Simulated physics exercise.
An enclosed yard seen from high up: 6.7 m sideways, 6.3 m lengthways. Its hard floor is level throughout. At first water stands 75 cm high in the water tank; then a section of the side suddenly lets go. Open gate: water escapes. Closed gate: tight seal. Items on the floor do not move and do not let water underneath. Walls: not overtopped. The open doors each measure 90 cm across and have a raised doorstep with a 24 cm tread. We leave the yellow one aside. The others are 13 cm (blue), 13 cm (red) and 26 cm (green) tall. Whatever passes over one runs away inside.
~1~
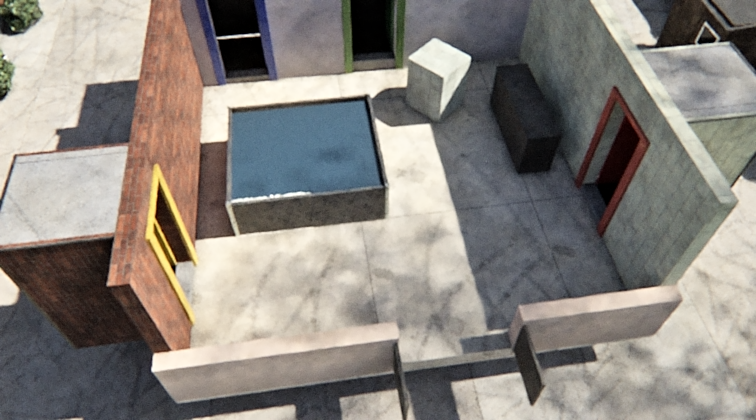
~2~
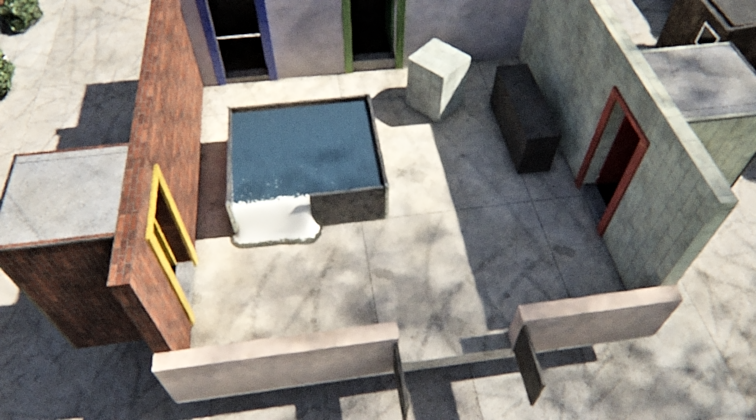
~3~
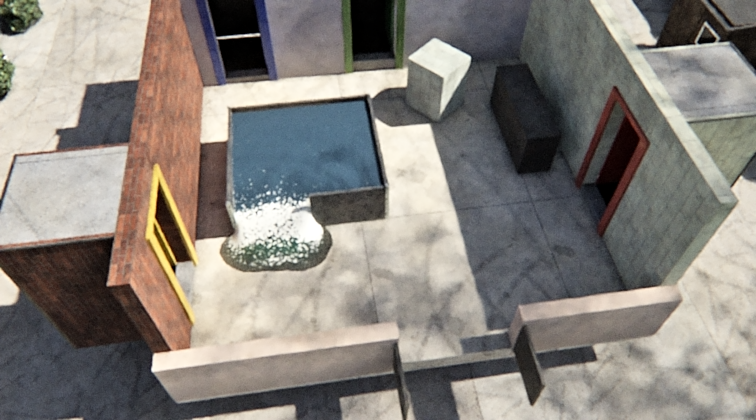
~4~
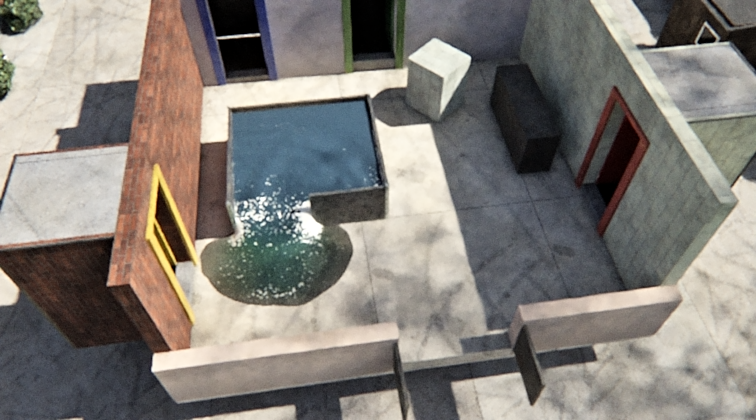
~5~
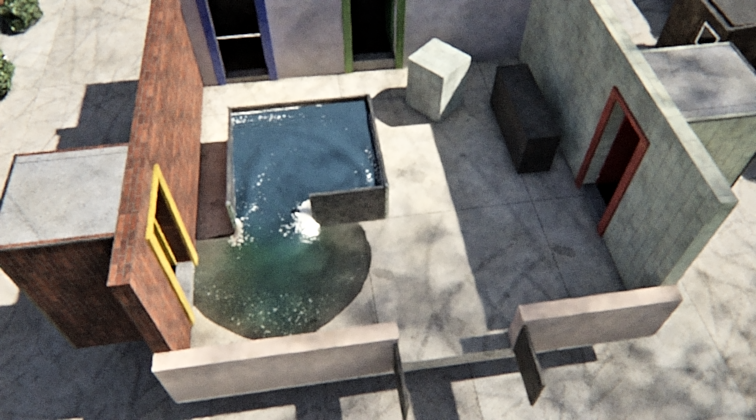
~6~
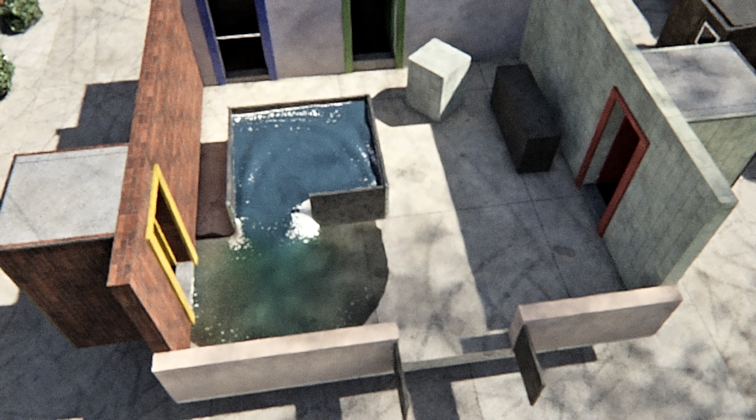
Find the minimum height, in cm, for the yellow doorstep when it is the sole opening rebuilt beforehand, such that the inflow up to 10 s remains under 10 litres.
The minimum height is about 33 cm.
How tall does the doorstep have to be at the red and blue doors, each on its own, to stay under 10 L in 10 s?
Roughly 14.5 cm for the red door and roughly 8.5 cm for the blue door.
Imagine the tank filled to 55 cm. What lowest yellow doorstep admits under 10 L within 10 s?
About 23 cm.
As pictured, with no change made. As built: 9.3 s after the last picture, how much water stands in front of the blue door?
About 8.0 cm.
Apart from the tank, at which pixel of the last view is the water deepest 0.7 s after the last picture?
Check close to (190, 376).
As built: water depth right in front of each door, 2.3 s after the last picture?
Blue door 0 cm, red door 0 cm, green door 0 cm, yellow door 31 cm.
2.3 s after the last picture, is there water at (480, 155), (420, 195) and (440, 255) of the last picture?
Listed order - unwetted, unwetted, soaked through.
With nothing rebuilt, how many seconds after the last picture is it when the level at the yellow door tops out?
Around 1.8 s, give or take.
Then, 0.7 s after the last picture water covers 20 % of the floor, deepest (63 cm) near (190, 376); 28 cm at the yellow door, 2 litres in over its 16 cm doorstep.
Then, 2.3 s after the last picture water covers 40 % of the floor, deepest (35 cm) near (253, 312); 31 cm at the yellow door, 113 litres in over its 16 cm doorstep.
Then, 9.3 s after the last picture water covers 95 % of the floor, deepest (16 cm) near (520, 62); 11 cm at the yellow door, 236 litres in over its 16 cm doorstep.
At the yellow door as built, the water peaked near 34 cm, 1.9 s after the last picture.
Run again over the same 10 s with other heights there, 44 litres in over 26.5 cm, 5 litres over 36 cm. The limit of 10 litres is kept from about 33 cm up.
